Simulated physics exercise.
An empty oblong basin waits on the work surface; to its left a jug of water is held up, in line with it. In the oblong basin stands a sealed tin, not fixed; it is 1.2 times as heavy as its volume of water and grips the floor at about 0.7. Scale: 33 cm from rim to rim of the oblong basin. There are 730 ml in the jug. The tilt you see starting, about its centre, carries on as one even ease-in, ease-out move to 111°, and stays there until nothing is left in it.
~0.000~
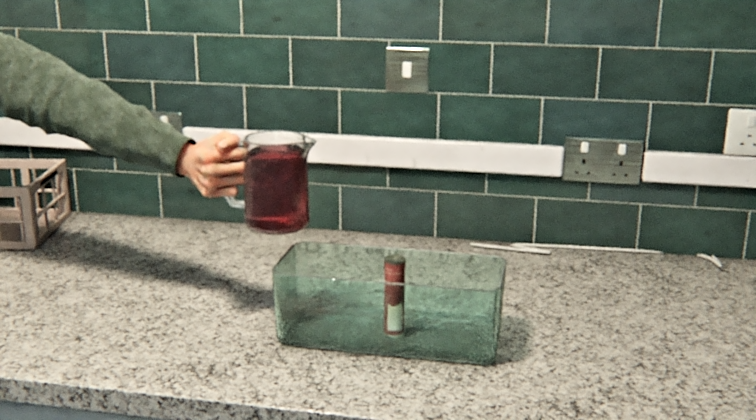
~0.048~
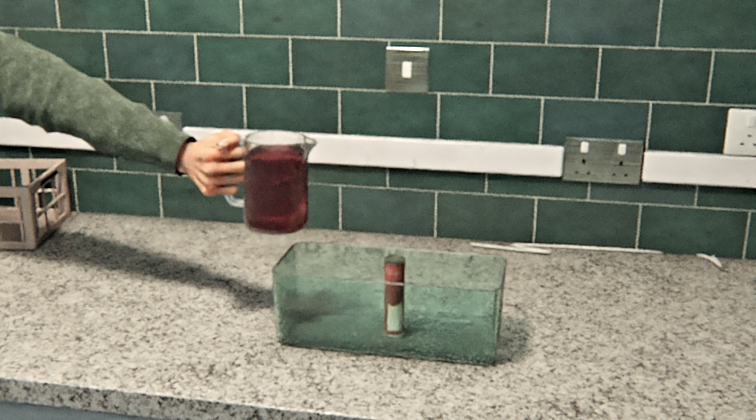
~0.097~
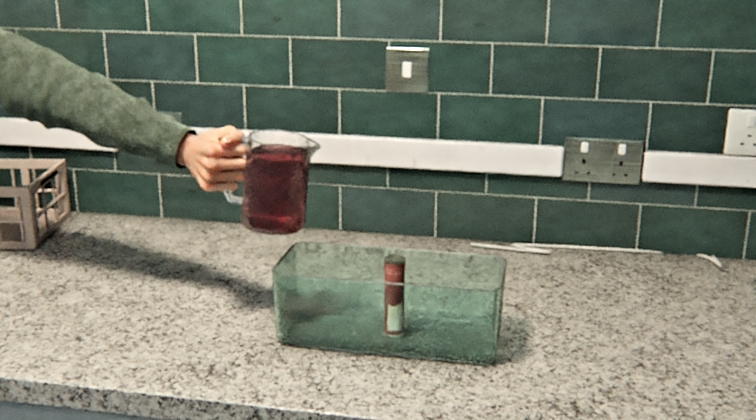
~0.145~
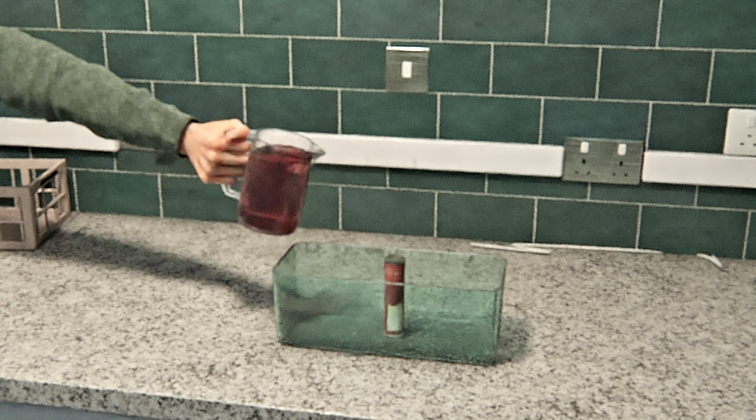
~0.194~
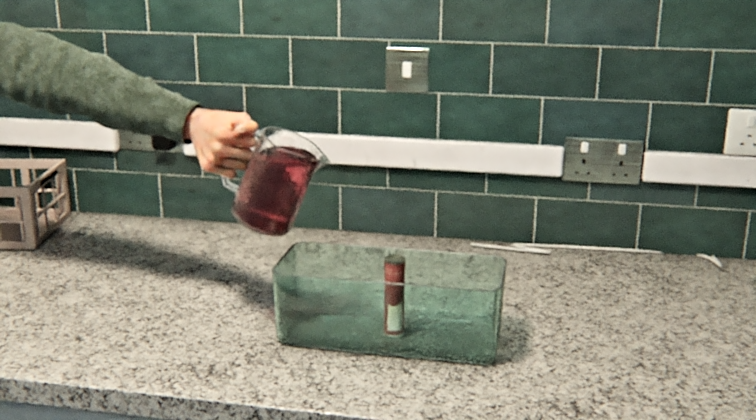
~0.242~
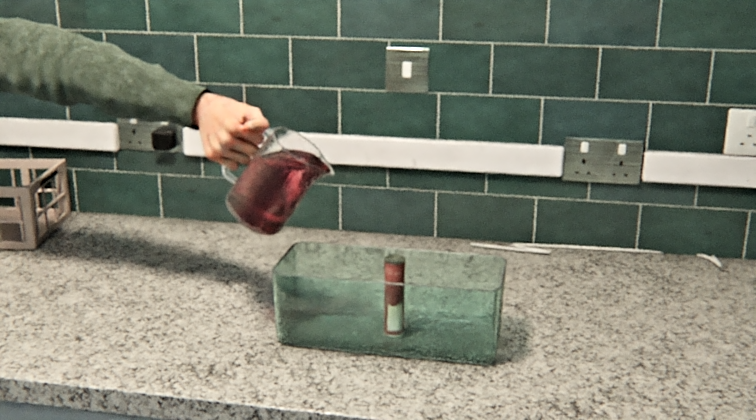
On a speckled countertop before green wall tiles, a hand holds a glass jug of dark red liquid above and left of a clear oblong basin with a small upright tin inside, then tilts the jug rightward, slowly then faster.
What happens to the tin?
The tin keeps standing.
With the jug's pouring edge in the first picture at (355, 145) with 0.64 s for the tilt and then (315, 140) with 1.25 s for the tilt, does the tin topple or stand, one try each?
First it topples; then it stays up.
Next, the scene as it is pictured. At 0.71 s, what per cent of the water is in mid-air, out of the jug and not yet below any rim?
Near 14 in a hundred.
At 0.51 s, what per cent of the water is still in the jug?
Some 64 per cent.
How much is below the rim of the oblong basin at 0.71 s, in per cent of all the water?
Some 68 per cent.
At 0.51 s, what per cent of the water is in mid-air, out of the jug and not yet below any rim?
About 18 per cent.
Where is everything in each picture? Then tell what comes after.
Tilt 0°; pouring edge (316, 141); surface from (248, 149) to (306, 152); the oblong basin's rim runs from (284, 258) to (503, 275); the tin's top is at (395, 262), in the first frame.
Tilt 2°; pouring edge (318, 142); surface from (249, 148) to (307, 153), in the second frame.
Tilt 6°; pouring edge (321, 146); surface from (252, 147) to (309, 154), in the third frame.
Tilt 13°; pouring edge (325, 153); surface from (253, 155) to (314, 156), in the fourth frame.
Tilt 23°; pouring edge (330, 162); surface from (250, 168) to (321, 159), in the fifth frame.
Tilt 35°; pouring edge (334, 174); surface from (246, 172) to (327, 164), in the sixth frame.
After 0.51 s the tilt is 100° and 64 per cent is still to pour; the tin stands where it began.
After 0.71 s the tilt is 111° and 18 per cent is still to pour; the tin stands where it began.
After 0.92 s the tilt is 111° and 3 per cent is still to pour; the tin stands where it began.
After 1.14 s the tilt is 111° and 0 per cent is still to pour; the tin stands where it began.
In the end the tin stands where it began.
